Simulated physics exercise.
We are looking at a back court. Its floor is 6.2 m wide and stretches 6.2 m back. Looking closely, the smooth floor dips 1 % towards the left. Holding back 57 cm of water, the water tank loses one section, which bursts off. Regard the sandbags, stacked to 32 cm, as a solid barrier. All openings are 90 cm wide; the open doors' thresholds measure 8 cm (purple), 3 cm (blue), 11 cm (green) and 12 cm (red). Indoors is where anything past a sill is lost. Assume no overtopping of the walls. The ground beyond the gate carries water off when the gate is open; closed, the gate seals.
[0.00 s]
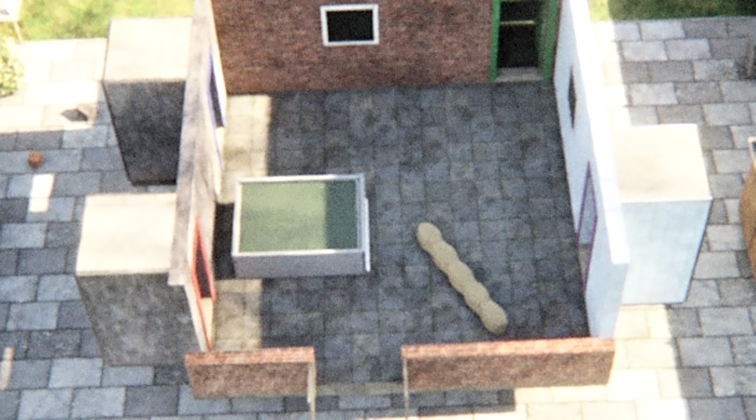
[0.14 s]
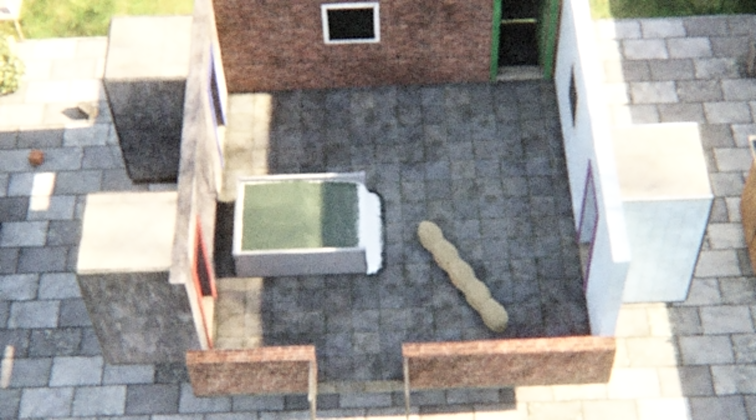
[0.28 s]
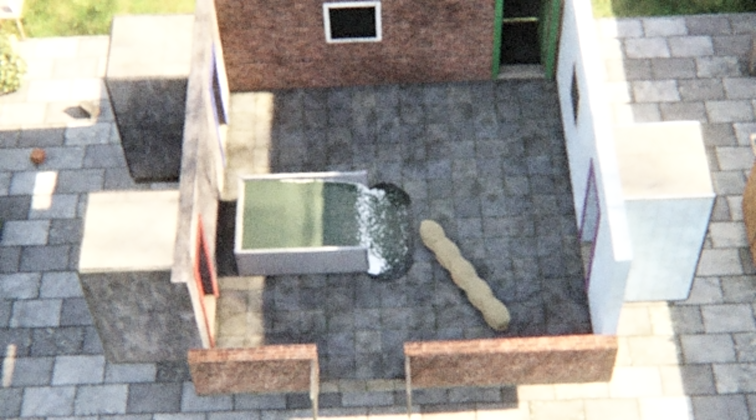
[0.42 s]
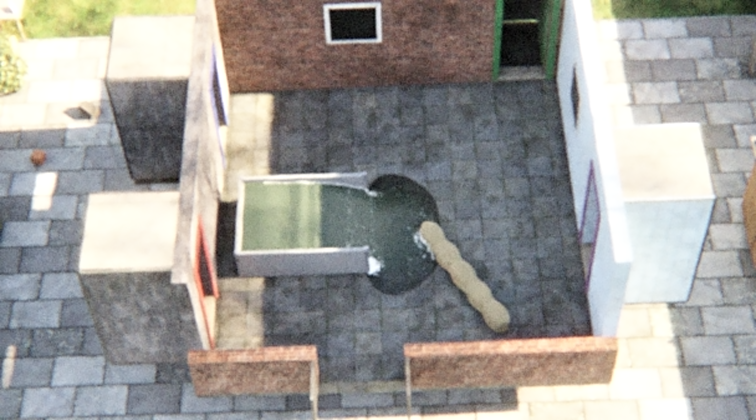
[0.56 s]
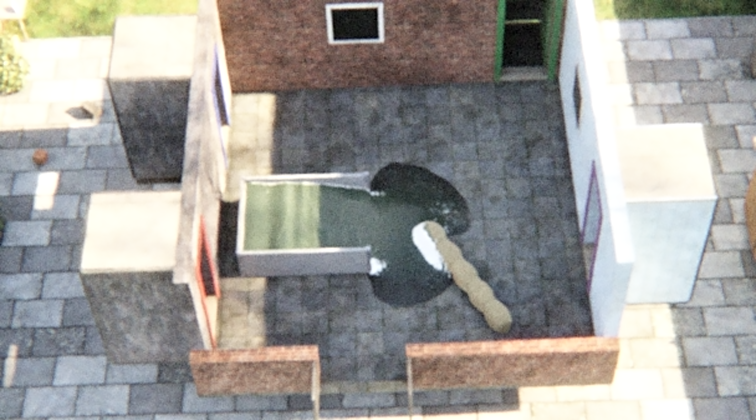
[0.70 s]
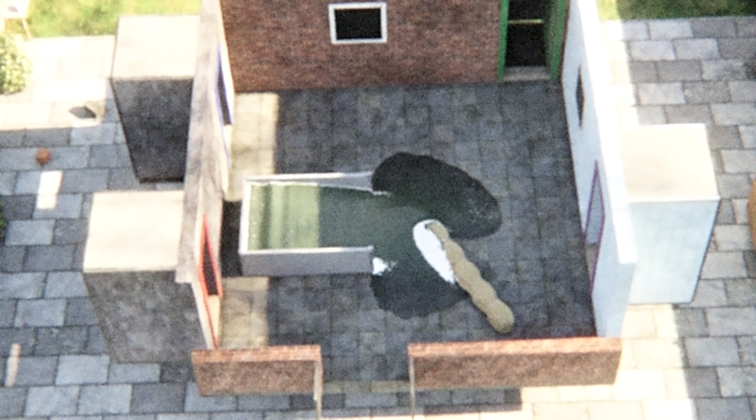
In a paved back court, the right side of a water tank burst off and dark water poured out across the floor, reached the row of sandbags and spread around its upper end.
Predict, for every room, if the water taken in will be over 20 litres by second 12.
In order: The purple door holds the inflow within the limit; the blue door lets the inflow top the limit; the green door lets the inflow top the limit; the red door holds the inflow within the limit.
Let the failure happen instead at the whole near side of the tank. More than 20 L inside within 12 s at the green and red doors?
Measured against that limit, green comes out short of it and red comes out beyond it.
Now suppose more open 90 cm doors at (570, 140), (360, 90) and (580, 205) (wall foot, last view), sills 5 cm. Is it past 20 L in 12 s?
The first one exceeds it, the second one doesn't reach it, and the third one exceeds it.
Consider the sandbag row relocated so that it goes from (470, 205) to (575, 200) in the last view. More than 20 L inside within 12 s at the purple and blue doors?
So the purple door comes out too high while the blue door comes out too high.
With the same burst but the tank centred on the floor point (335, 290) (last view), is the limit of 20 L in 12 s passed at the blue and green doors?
Lab note: Blue door limit exceeded; green door limit not exceeded.
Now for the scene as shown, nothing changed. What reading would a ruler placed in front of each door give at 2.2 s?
Measured in centimetres, the purple door gives 5, the blue door 0, the green door 0 and the red door 0.
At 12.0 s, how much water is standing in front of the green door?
Some 3.5 cm.
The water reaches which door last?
The blue door.
After 1.4 s water covers 25 % of the floor and is deepest (35 cm) near (421, 241); purple door not reached, blue door not reached, green door not reached, red door not reached.
After 2.2 s water covers 40 % of the floor and is deepest (28 cm) near (421, 241); purple door 5 cm at the sill, 0 L in, blue door not reached, green door not reached, red door not reached.
After 3.5 s water covers 55 % of the floor and is deepest (22 cm) near (539, 98); purple door 6 cm at the sill, 0 L in, blue door not reached, green door 21 cm at the sill, 27 L in, red door not reached.
After 7.0 s water covers 85 % of the floor and is deepest (10 cm) near (438, 168); purple door 7 cm at the sill, 5 L in, blue door not reached, green door 5 cm at the sill, 66 L in, red door 5 cm at the sill, 0 L in.
After 12.0 s water covers 95 % of the floor and is deepest (12 cm) near (234, 95); purple door 3 cm at the sill, 5 L in, blue door 8 cm at the sill, 73 L in, green door 4 cm at the sill, 66 L in, red door 7 cm at the sill, 0 L in.
